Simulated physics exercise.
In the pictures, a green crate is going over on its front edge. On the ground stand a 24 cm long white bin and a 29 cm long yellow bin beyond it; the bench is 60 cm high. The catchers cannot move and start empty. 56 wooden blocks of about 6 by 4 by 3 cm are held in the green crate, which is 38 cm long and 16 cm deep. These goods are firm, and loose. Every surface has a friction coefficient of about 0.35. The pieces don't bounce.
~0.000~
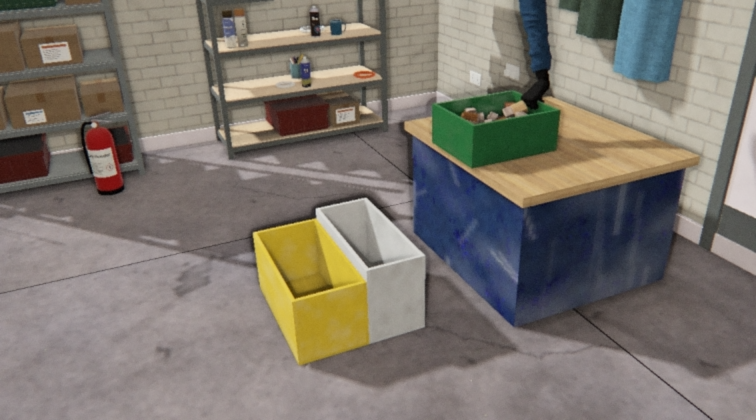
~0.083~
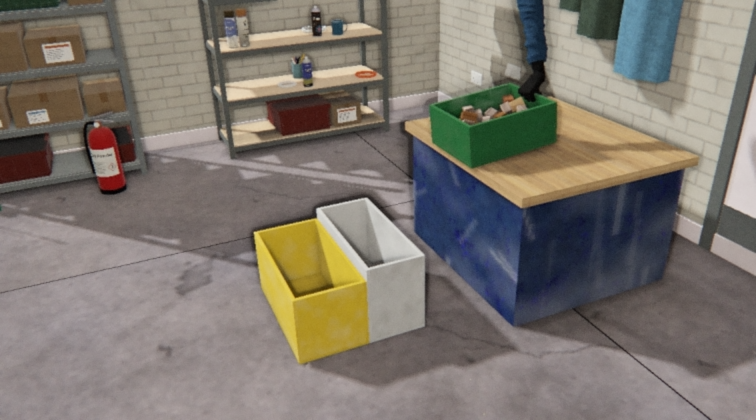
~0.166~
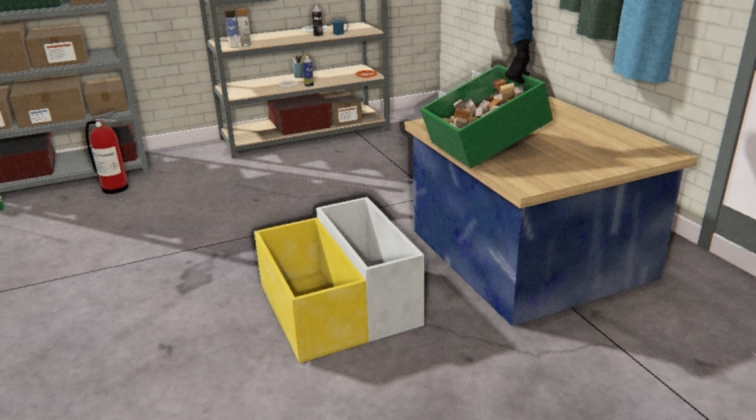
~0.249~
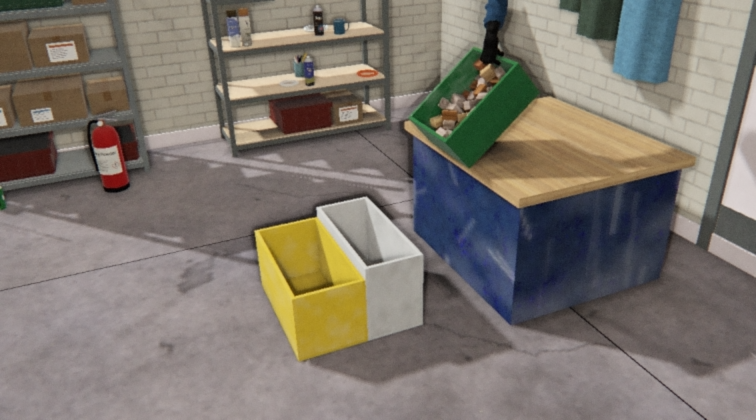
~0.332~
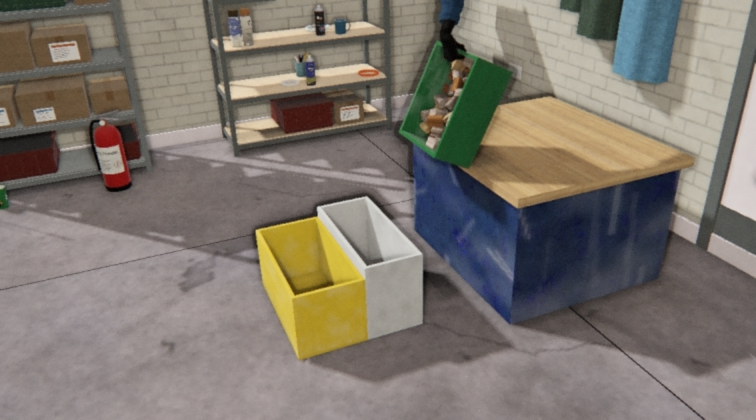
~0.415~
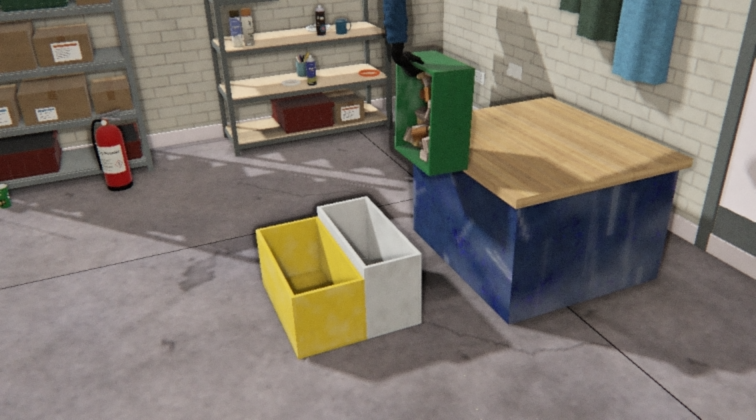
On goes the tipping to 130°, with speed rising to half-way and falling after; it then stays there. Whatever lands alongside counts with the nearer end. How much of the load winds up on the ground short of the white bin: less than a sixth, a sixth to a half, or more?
The share is somewhere between a sixth and half.
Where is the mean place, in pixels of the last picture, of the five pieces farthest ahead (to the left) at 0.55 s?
Centre: Approx. (366, 116) px.
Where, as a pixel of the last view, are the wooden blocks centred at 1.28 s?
Around (361, 290).
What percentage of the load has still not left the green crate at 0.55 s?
That works out to some 80 percent of it.
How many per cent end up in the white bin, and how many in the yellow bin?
About 45 in a hundred first and about 30 in a hundred second.
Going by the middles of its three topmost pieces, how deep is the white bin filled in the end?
Near 7 centimetres, I'd say.
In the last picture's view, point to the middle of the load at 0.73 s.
You'd find the load's middle at roughly (357, 230).
After 0.55 s, tilt 119°; 45 still in the green crate and 11 in the air.
After 0.73 s, tilt 130°; 7 still in the green crate, 21 in the white bin, 1 in the yellow bin and 27 in the air.
After 0.97 s, tilt 130°; 27 in the white bin, 16 in the yellow bin, 5 on the ground short of the white bin and 8 in the air.
Outcome (at 1.28 s), 26 in the white bin, 16 in the yellow bin and 14 on the ground short of the white bin. Asked share, 14 of 56, 25 per cent.
